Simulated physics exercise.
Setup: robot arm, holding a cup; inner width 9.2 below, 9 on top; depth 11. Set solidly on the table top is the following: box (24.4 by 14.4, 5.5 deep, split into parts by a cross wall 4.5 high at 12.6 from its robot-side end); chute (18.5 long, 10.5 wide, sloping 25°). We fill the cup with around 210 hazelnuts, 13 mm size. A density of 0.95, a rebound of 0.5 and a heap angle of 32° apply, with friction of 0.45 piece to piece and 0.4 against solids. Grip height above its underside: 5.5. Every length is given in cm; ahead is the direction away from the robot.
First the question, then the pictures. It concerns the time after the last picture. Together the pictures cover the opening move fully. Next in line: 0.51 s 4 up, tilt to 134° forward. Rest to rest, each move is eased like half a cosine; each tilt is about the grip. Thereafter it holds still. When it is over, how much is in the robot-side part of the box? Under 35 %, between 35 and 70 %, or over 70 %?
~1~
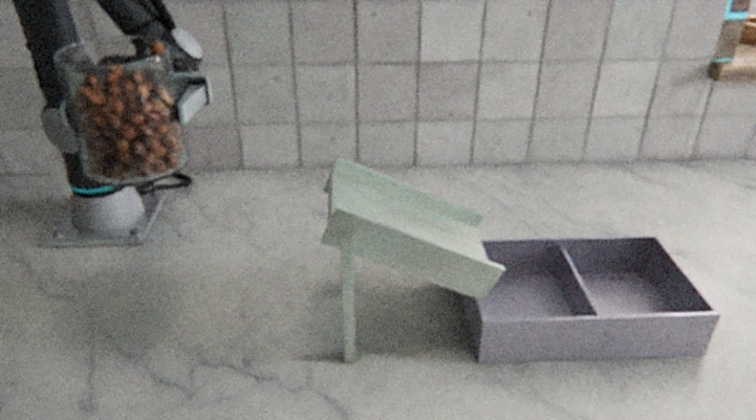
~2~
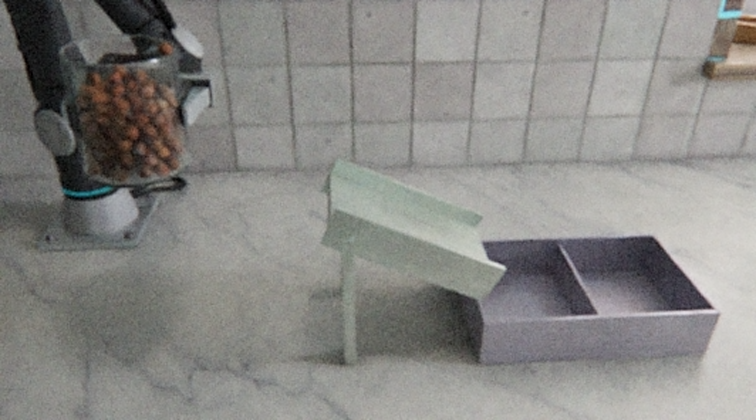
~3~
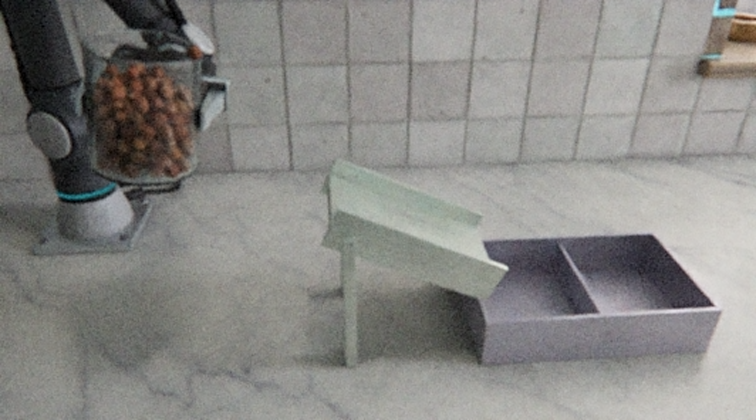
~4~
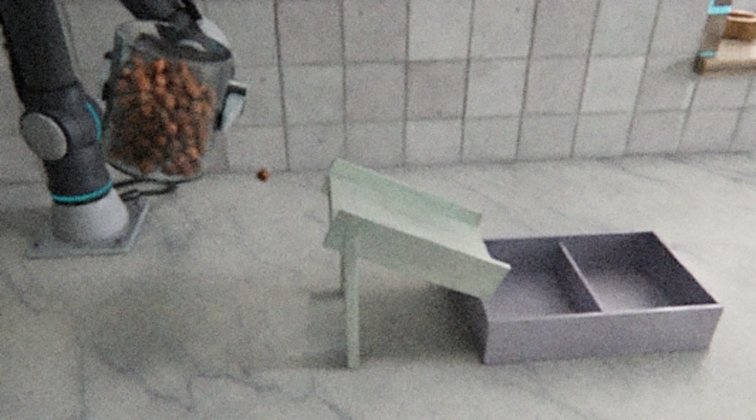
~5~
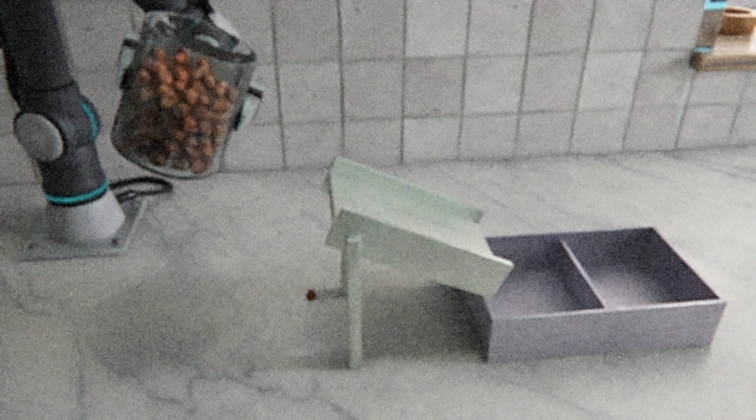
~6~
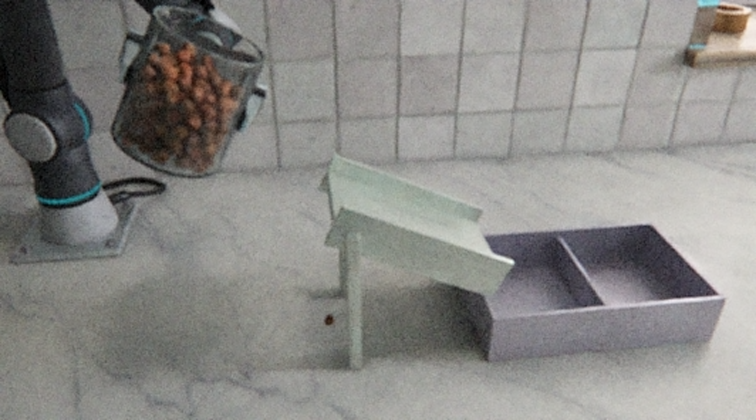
Under 35 %.
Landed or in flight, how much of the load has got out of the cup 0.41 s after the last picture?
Around 5 % has gone out so far.
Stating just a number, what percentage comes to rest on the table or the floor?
Roughly 100 percent.
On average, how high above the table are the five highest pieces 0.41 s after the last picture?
36 cm or thereabouts.
Then, 0.20 s later, tilted 65° forward, highest piece 33 above the table; 209 in the cup, 1 on the table or floor.
Then, 0.41 s later, tilted 124° forward, highest piece 36 above the table; 201 in the cup, 1 on the table or floor, 8 on the chute or in flight.
Then, 0.71 s later, tilted 134° forward, highest piece 25 above the table; 120 on the table or floor, 13 in the cup, 77 on the chute or in flight.
Then, 1.76 s later, tilted 134° forward, highest piece 1 above the table; 210 on the table or floor.
At rest, 210 on the table or floor. That is 0 % in the robot-side part of the box.
